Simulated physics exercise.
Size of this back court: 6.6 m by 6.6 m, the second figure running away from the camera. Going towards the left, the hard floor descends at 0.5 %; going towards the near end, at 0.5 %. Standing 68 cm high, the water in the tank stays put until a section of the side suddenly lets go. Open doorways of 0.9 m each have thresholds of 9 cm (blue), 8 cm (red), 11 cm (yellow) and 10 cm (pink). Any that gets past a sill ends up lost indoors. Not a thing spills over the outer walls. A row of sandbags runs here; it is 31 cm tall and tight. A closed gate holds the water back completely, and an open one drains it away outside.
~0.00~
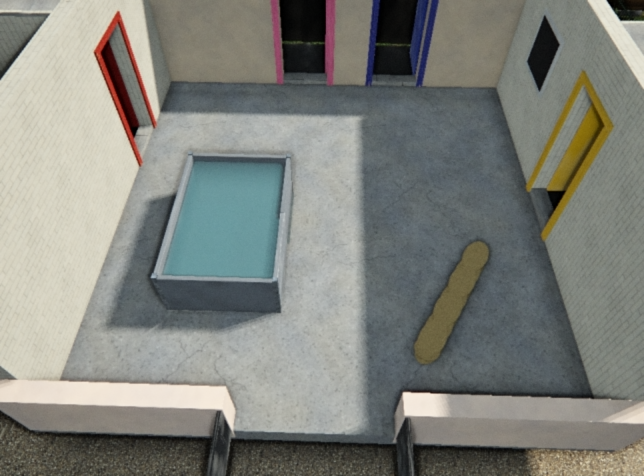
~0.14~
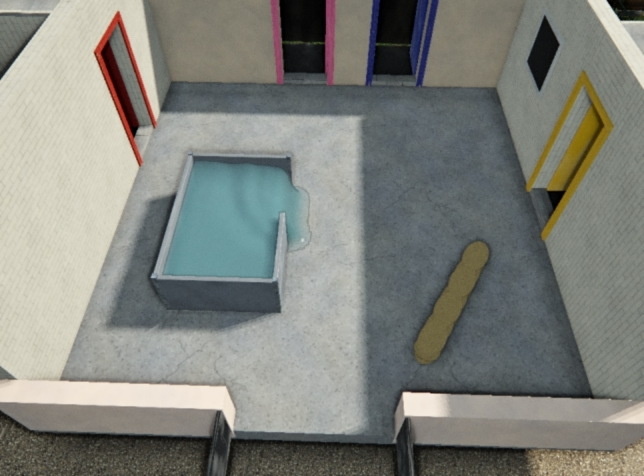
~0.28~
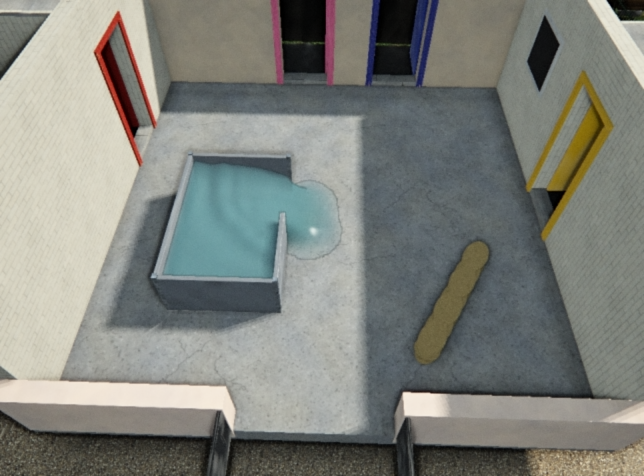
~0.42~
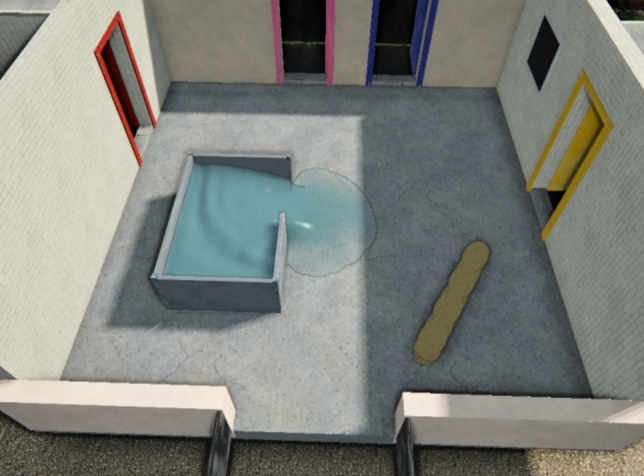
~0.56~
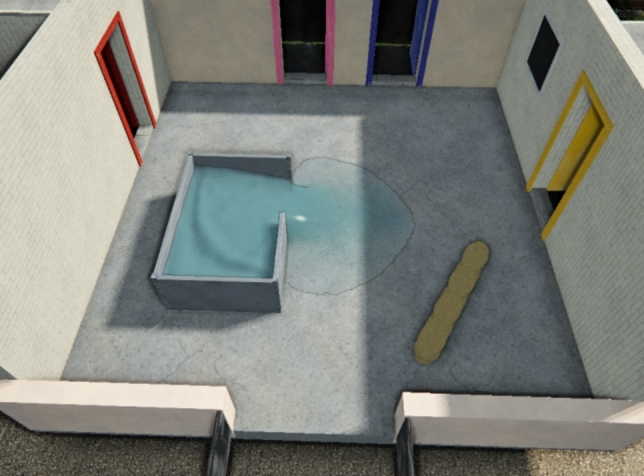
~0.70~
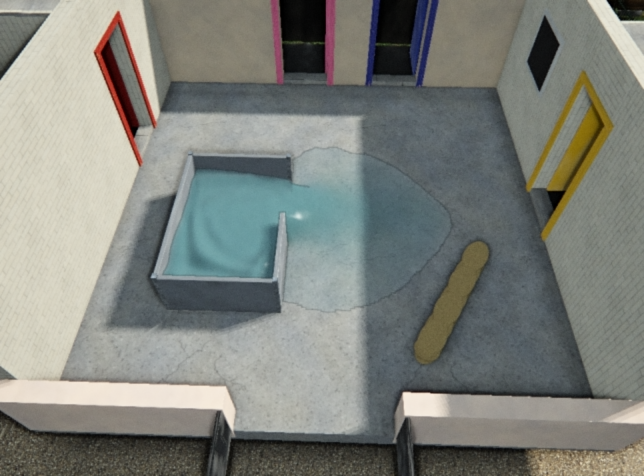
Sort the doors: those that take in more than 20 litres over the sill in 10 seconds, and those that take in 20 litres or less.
Sorted: The blue door takes in 20 litres or less; the red door takes in 20 litres or less; the yellow door takes in more; the pink door takes in 20 litres or less.
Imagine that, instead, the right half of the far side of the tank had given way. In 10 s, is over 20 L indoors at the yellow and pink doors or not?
Compared with the limit, yellow is lower and pink is higher.
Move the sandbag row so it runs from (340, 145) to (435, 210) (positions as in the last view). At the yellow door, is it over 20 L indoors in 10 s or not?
Next, yellow ends up on the low side.
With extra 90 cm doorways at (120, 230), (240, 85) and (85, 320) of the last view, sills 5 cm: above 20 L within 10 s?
Check each in turn: The first fails, the second fails, the third fails.
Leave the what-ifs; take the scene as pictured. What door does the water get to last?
Red.
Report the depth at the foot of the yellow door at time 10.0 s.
About 4.0 cm.
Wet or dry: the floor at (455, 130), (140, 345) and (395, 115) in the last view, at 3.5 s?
Point 1: Reached; point 2: Unreached; point 3: Reached.
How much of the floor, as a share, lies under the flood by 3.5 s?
Covered: Roughly 50 per cent.
After 1.4 s water covers 30 % of the floor and is deepest (36 cm) near (293, 208); blue door not reached, red door not reached, yellow door 16 cm at the sill, 2 L in, pink door not reached.
After 2.2 s water covers 40 % of the floor and is deepest (26 cm) near (292, 216); blue door not reached, red door not reached, yellow door 27 cm at the sill, 55 L in, pink door not reached.
After 3.5 s water covers 50 % of the floor and is deepest (21 cm) near (490, 113); blue door 5 cm at the sill, 0 L in, red door not reached, yellow door 19 cm at the sill, 132 L in, pink door not reached.
After 6.0 s water covers 70 % of the floor and is deepest (12 cm) near (520, 181); blue door 8 cm at the sill, 2 L in, red door not reached, yellow door 9 cm at the sill, 158 L in, pink door 5 cm at the sill, 0 L in.
After 10.0 s water covers 95 % of the floor and is deepest (9 cm) near (144, 158); blue door 4 cm at the sill, 2 L in, red door 8 cm at the sill, 0 L in, yellow door 4 cm at the sill, 158 L in, pink door 3 cm at the sill, 0 L in.
